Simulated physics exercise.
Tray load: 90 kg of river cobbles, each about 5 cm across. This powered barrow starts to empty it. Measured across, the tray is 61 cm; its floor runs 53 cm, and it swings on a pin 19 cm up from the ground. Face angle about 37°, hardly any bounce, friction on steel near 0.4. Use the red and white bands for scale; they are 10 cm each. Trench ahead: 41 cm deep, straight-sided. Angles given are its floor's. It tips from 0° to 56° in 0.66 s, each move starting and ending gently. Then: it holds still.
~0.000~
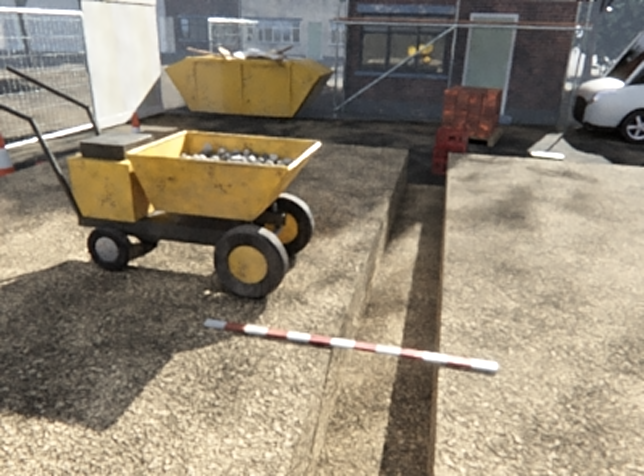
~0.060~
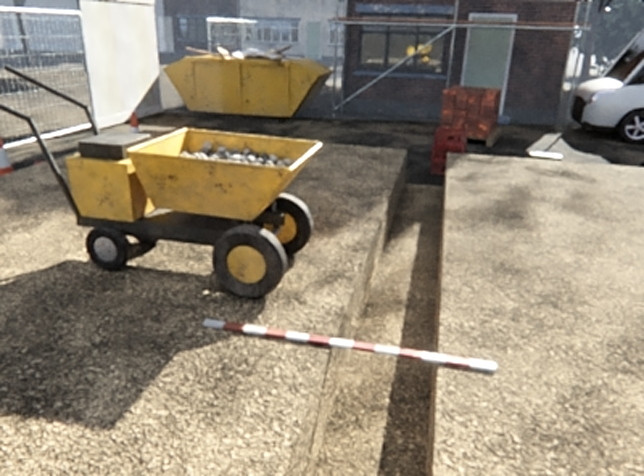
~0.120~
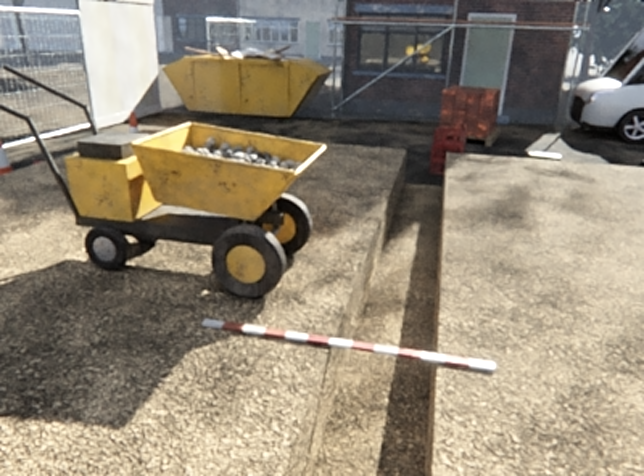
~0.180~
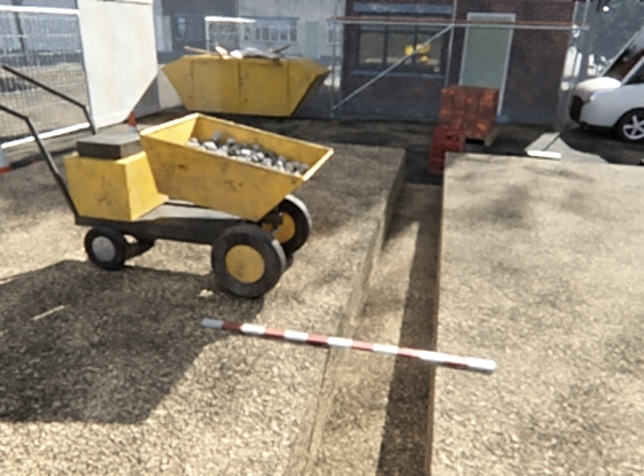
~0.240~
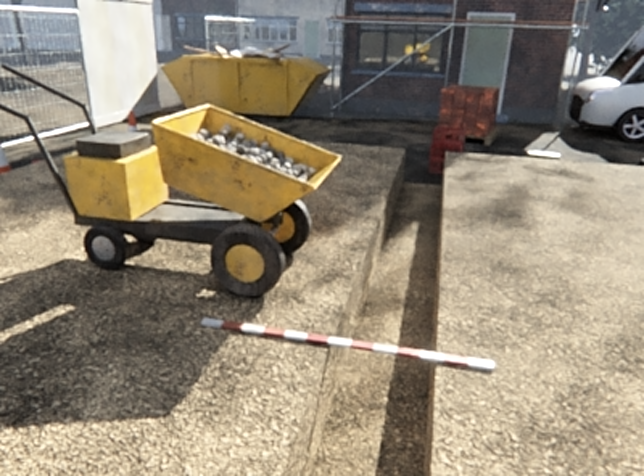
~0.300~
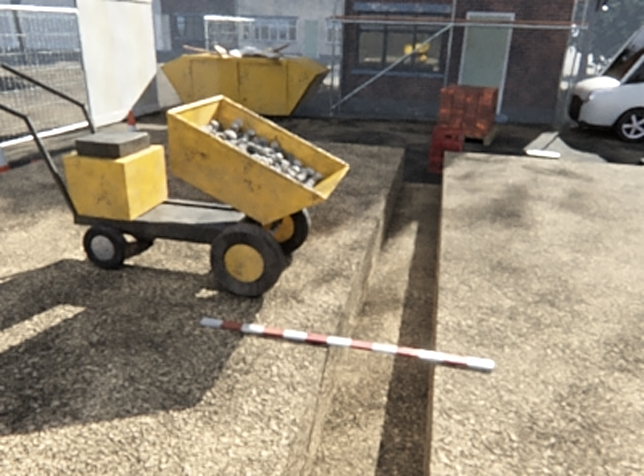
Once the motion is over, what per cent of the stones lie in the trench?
43 %.
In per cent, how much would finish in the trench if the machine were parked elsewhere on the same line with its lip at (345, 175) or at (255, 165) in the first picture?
Estimates: 20 % then 35 %.
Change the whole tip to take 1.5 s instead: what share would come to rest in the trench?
That would give about 35 percent.
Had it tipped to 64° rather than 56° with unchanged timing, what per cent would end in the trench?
About 85 per cent would end up in the trench.
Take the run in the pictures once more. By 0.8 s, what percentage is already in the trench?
Close to 0 per cent has got there by then.
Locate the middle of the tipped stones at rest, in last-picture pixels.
Their centre sits close to (402, 352).
After 0.5 s the floor is at 48°; 100 % in the tray; the foremost stones are at (328, 217).
After 0.8 s the floor is at 56°; 99 % in the tray, 1 % in the trench; the foremost stones are at (371, 240).
After 1.1 s the floor is at 56°; 70 % in the tray, 30 % in the trench; the foremost stones are at (432, 324).
After 3.1 s the floor is at 56°; 57 % in the tray, 43 % in the trench; the foremost stones are at (433, 340).
